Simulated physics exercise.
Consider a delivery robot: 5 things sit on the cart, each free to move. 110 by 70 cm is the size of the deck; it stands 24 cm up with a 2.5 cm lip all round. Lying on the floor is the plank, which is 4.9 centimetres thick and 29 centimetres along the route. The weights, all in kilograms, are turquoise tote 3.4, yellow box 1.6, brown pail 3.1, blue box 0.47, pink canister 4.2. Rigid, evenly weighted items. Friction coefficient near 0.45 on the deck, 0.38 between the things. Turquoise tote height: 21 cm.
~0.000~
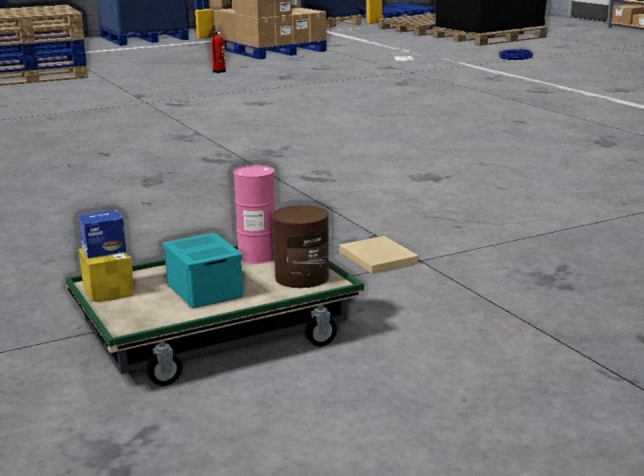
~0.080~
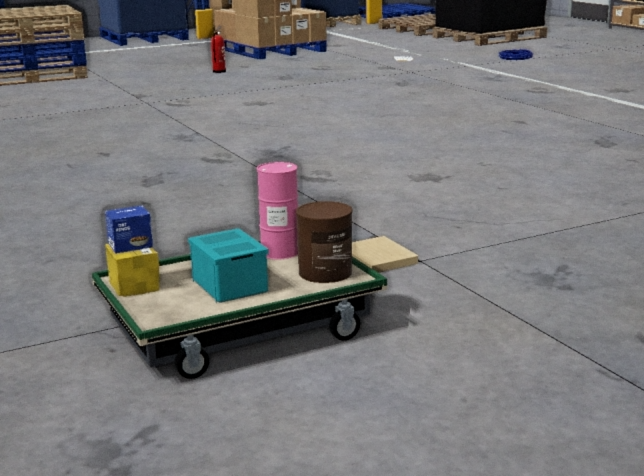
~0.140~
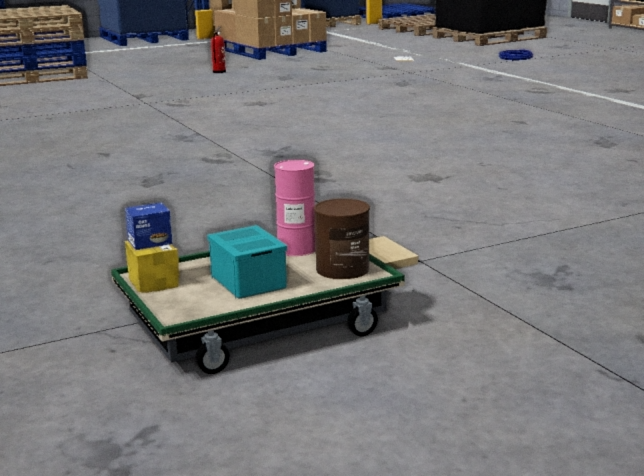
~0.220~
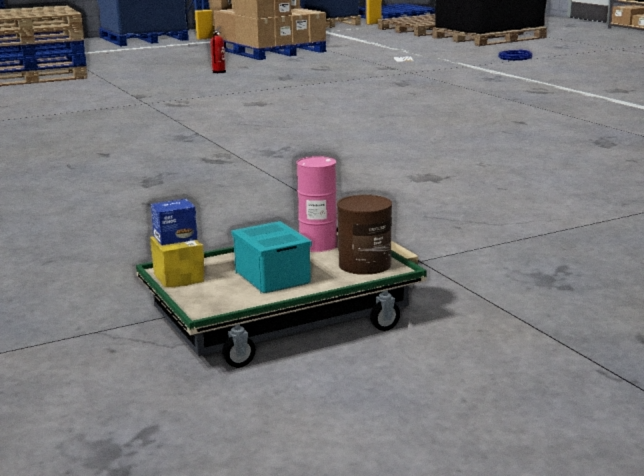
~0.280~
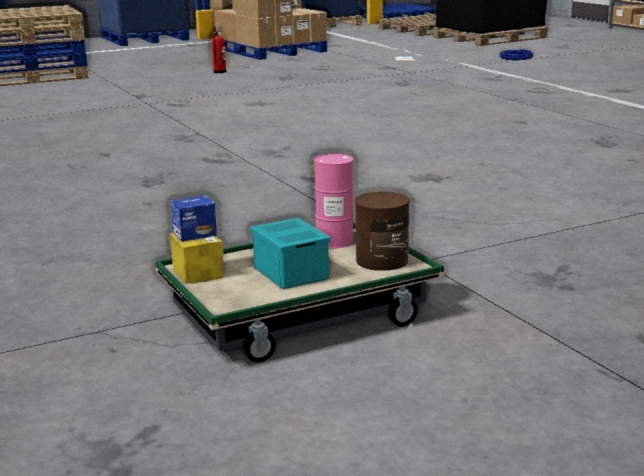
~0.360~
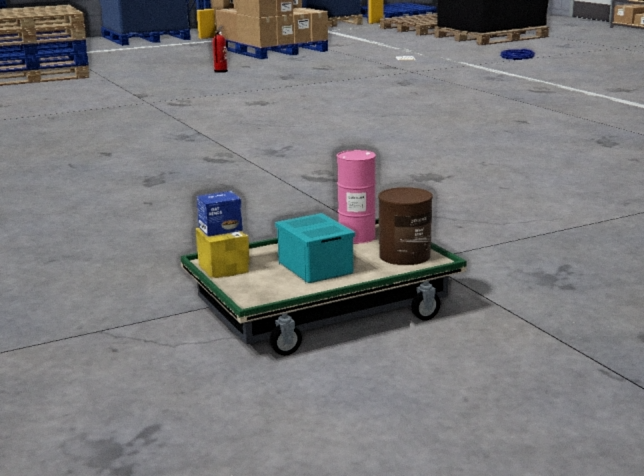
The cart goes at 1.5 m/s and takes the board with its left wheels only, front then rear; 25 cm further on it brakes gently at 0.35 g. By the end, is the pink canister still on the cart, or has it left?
The pink canister is still there.
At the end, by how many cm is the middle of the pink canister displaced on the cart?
Roughly 34 centimetres.
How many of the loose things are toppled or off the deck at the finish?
It comes to 2.
Around 0.66 s, cart has run 99 cm; pink canister at 23° to upright near (429, 186); brown pail at 9° to upright; blue box shifted 3 cm.
Around 1.06 s, cart has run 159 cm; pink canister at 55° to upright near (527, 179); blue box at 16° to upright; yellow box at 16° to upright.
Around 1.36 s, cart has run 202 cm; pink canister at 63° to upright near (603, 175); blue box at 32° to upright; turquoise tote shifted 4 cm.
Finally (2.1 s), on their side or leaning hard on the cart, blue box and pink canister; the other 3 still in place (within 10 cm). In the last view, pink canister near (630, 188).
